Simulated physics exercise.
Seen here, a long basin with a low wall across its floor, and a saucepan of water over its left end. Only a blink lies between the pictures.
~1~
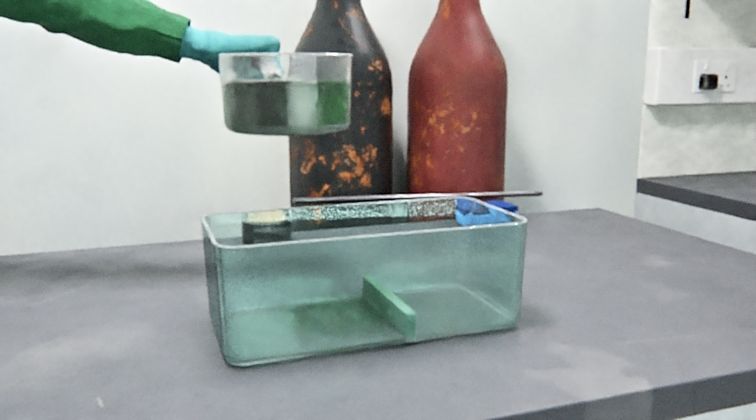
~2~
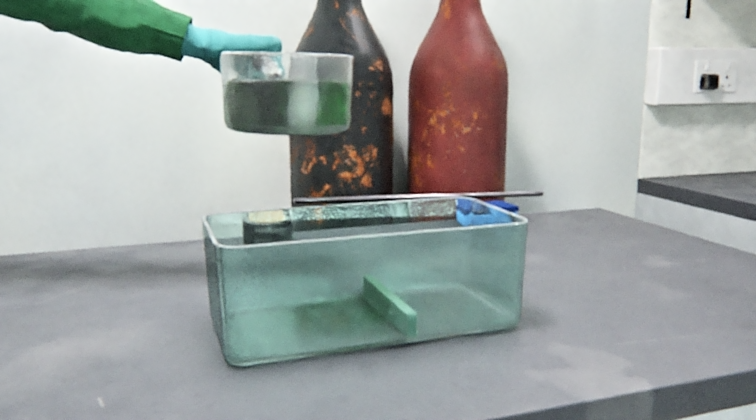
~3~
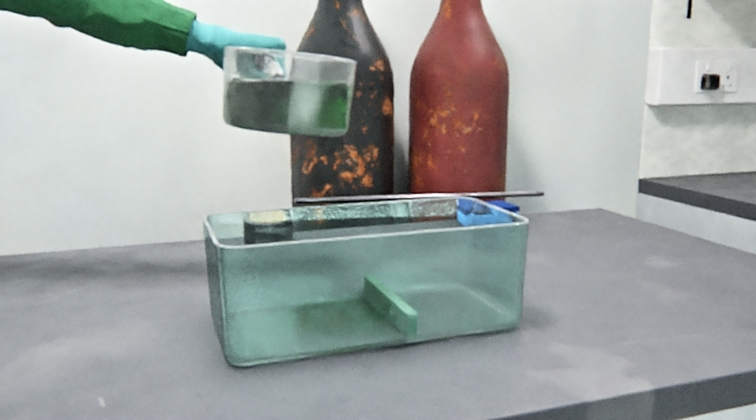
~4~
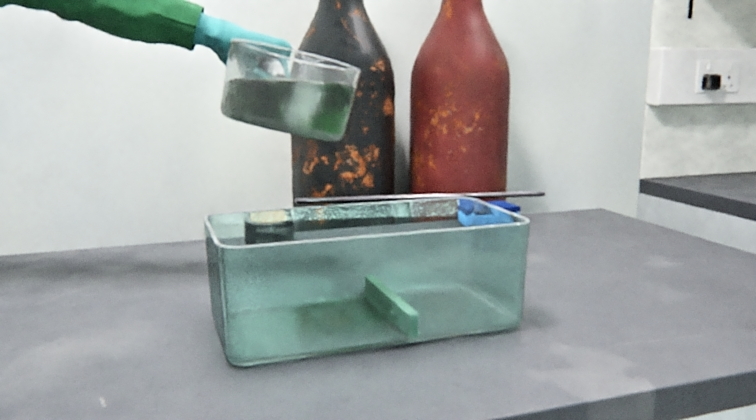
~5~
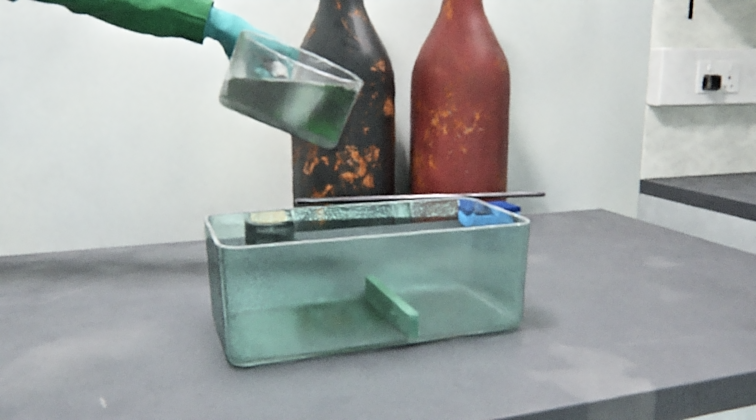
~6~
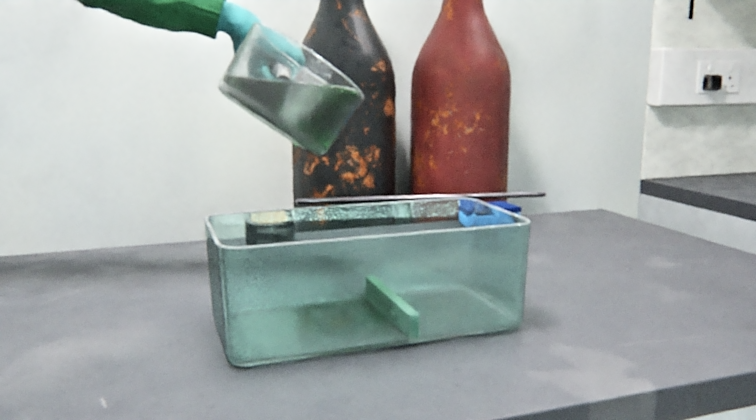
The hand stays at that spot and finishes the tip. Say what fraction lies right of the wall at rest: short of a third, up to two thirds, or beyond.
The share right of the wall is between a third and two thirds.
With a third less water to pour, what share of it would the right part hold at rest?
Near 35 %.
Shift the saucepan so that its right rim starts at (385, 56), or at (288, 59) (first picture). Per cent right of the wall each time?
First some 80, then 20 per cent.
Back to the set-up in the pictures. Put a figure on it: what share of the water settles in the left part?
Near 45 %.
A moment on, the saucepan is tipped right over and 28 per cent is still to pour, 3 is left of the wall and 23 right of it.
Next, the saucepan is tipped right over and 5 per cent is still to pour, 34 is left of the wall and 54 right of it.
Then the saucepan is tipped right over and 0 per cent is still to pour, 45 is left of the wall and 52 right of it.
Later the saucepan is tipped right over and 0 per cent is still to pour, 47 is left of the wall and 51 right of it.
In the end 47 per cent lies left of the wall, 51 right of it and 2 outside.
